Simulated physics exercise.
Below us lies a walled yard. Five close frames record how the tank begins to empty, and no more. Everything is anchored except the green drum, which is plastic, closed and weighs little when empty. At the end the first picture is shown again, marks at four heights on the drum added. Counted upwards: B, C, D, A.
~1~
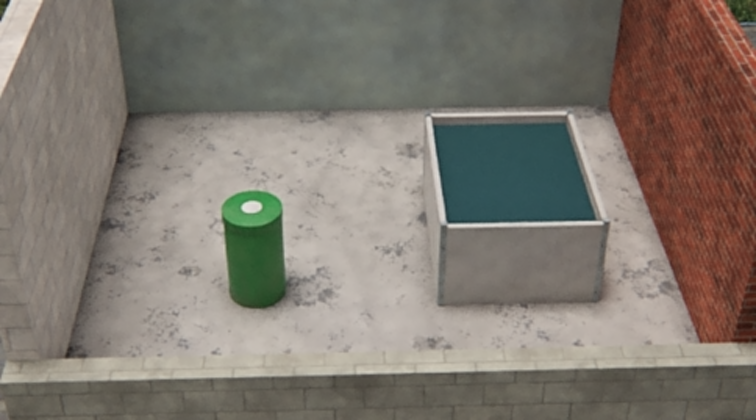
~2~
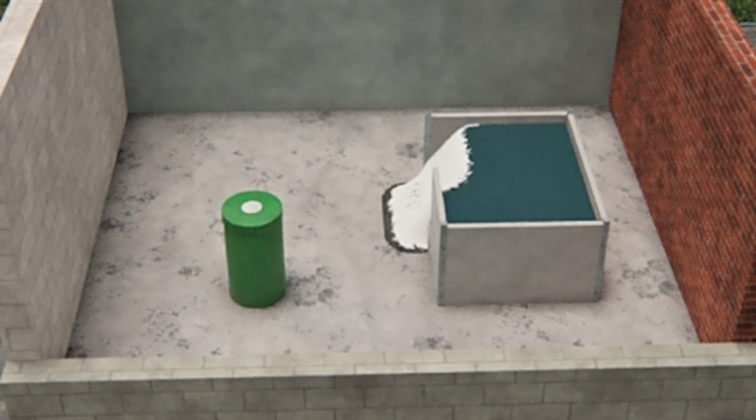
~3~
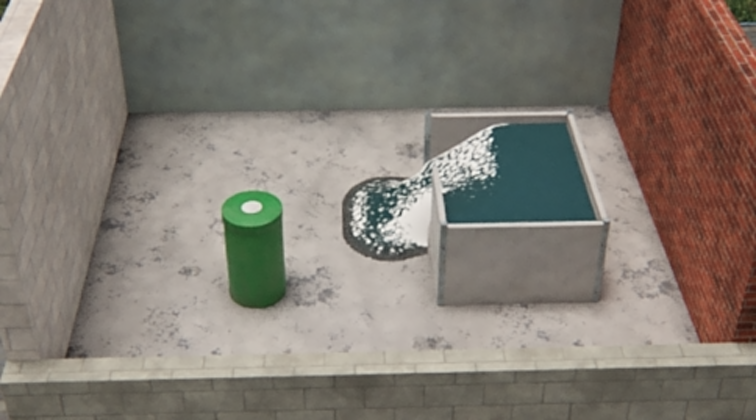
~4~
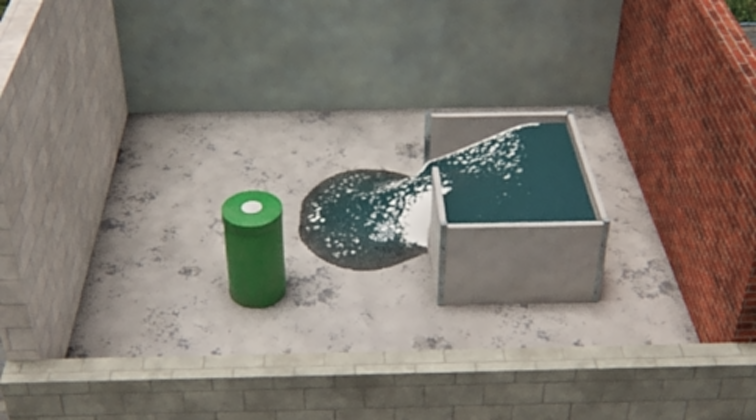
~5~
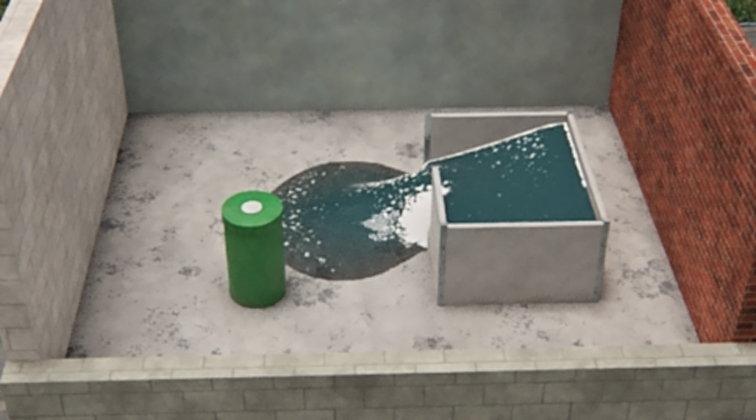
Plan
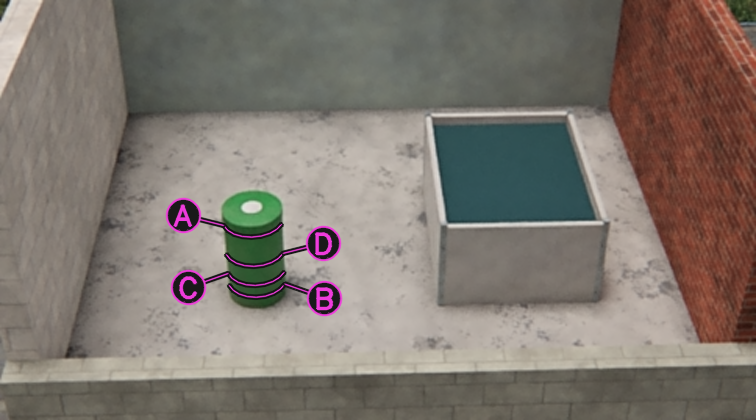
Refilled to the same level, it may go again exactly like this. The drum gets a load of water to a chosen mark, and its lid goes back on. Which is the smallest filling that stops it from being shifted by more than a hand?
Level B just does it.
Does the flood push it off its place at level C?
No.
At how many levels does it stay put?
All of them.
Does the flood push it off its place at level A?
No, that is safe.
On the marked copy, A at (251, 237); B at (256, 297); C at (255, 285); D at (253, 266); from the bottom up B, C, D, A.
With A, it does not move.
With B, it does not move.
With C, it does not move.
With D, it does not move.
